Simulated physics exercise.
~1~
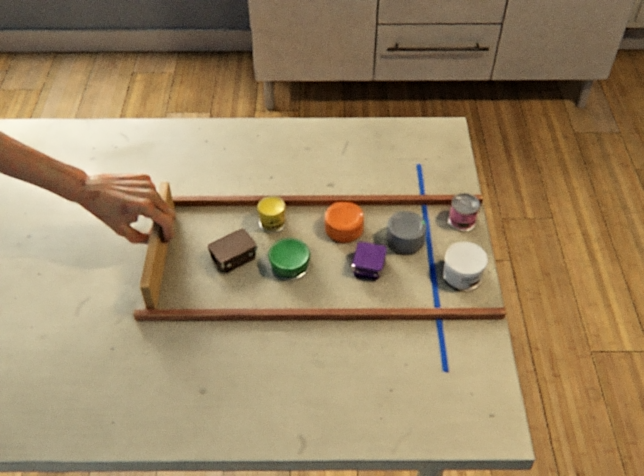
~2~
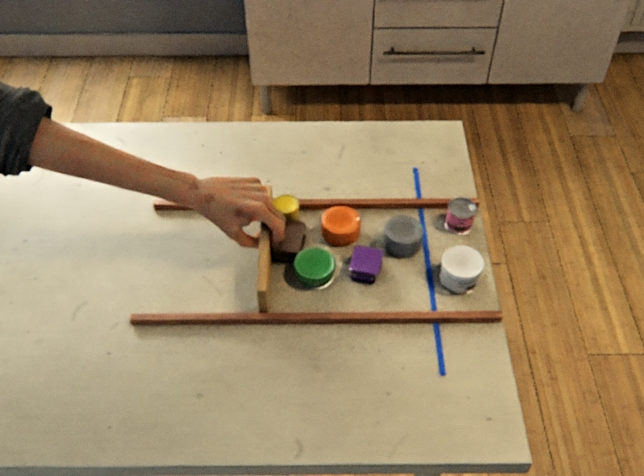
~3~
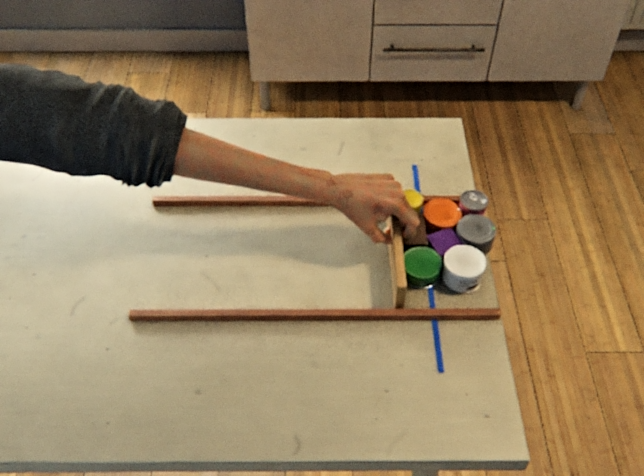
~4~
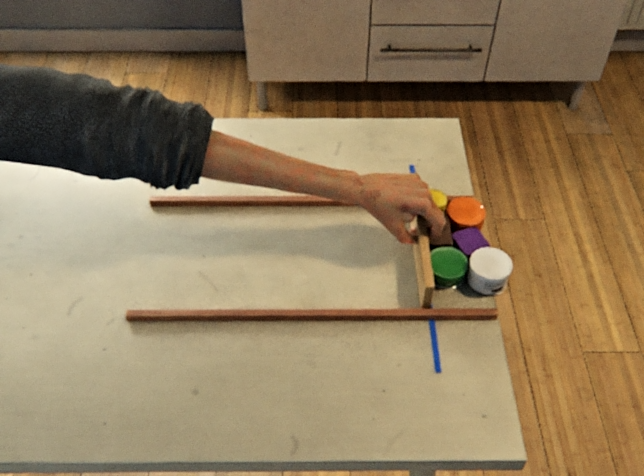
The video shows a hand sliding an upright wooden board rightward along a tabletop channel, gathering colourful small containers and pushing them toward the table's end, until the board reaches the blue tape, with the grey lid and pink pot fallen off and the others still on the table.
